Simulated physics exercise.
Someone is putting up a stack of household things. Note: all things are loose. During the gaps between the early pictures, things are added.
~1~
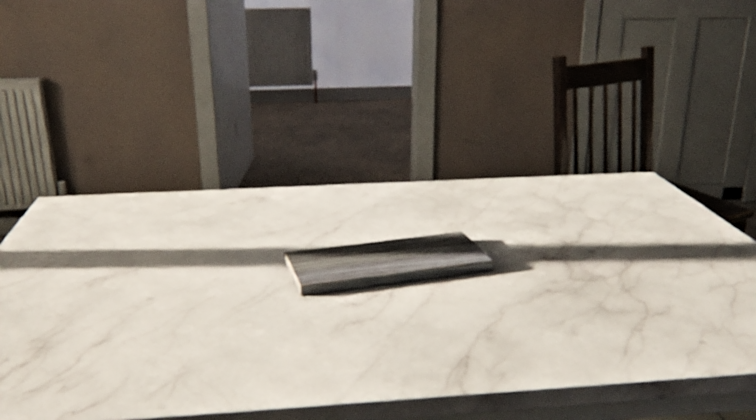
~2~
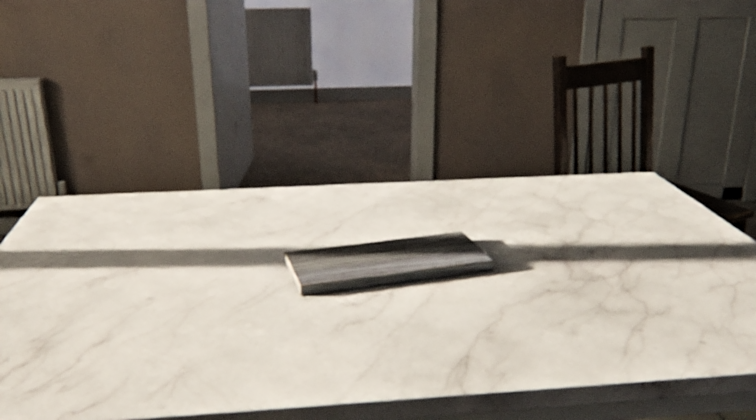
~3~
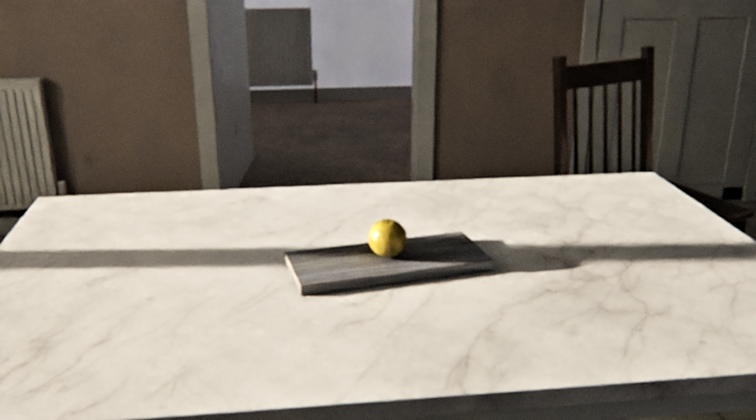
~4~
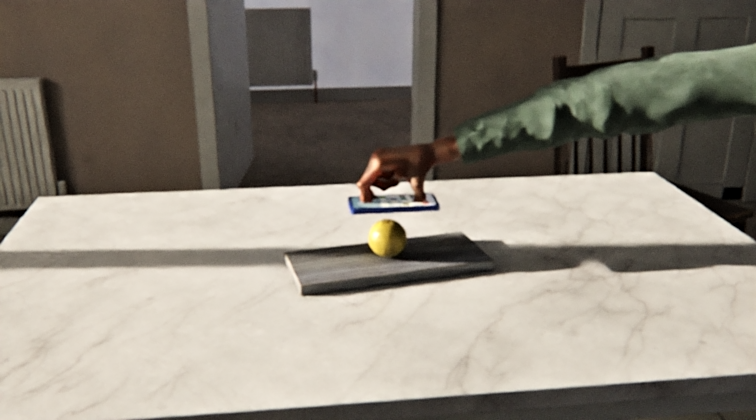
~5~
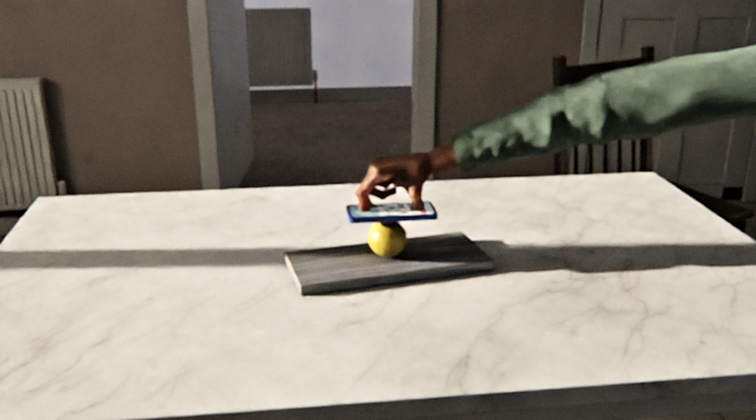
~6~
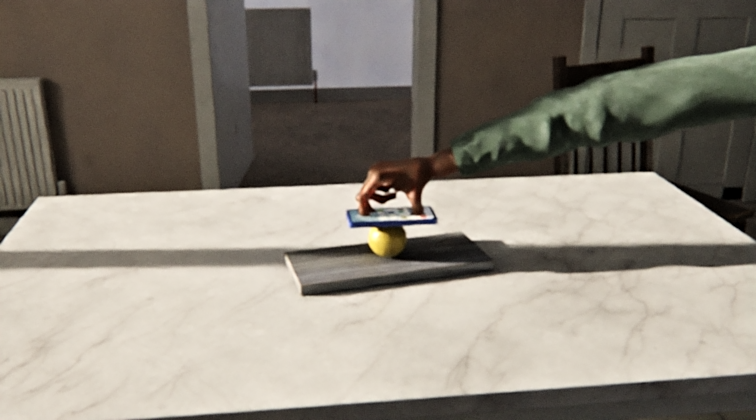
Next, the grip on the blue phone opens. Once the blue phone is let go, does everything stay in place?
No, the pile falls.
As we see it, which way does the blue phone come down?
Well, it travels over to the right.
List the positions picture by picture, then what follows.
In the first frame, the last thing is not in view yet; grey board (388, 261).
In the second frame, the last thing is not in view yet; grey board (388, 261).
In the third frame, the last thing is not in view yet; grey board (388, 261).
In the fourth frame, coming down; blue phone (393, 203); grey board (388, 261).
In the fifth frame, coming down; blue phone (391, 212); grey board (388, 261).
In the sixth frame, in place under the hand; blue phone (391, 217); grey board (388, 261).
Then, 0.40 s after the last picture, blue phone tipped 29° from how it was near (402, 219).
Then, 0.50 s after the last picture, blue phone tipped 40° from how it was near (417, 227).
Then, 0.70 s after the last picture, blue phone now fallen; yellow apple rolled a little.
At rest, fallen, blue phone; the other 2 in place. Seen from the same camera at the end, blue phone near (438, 232). The pile loses its balance.
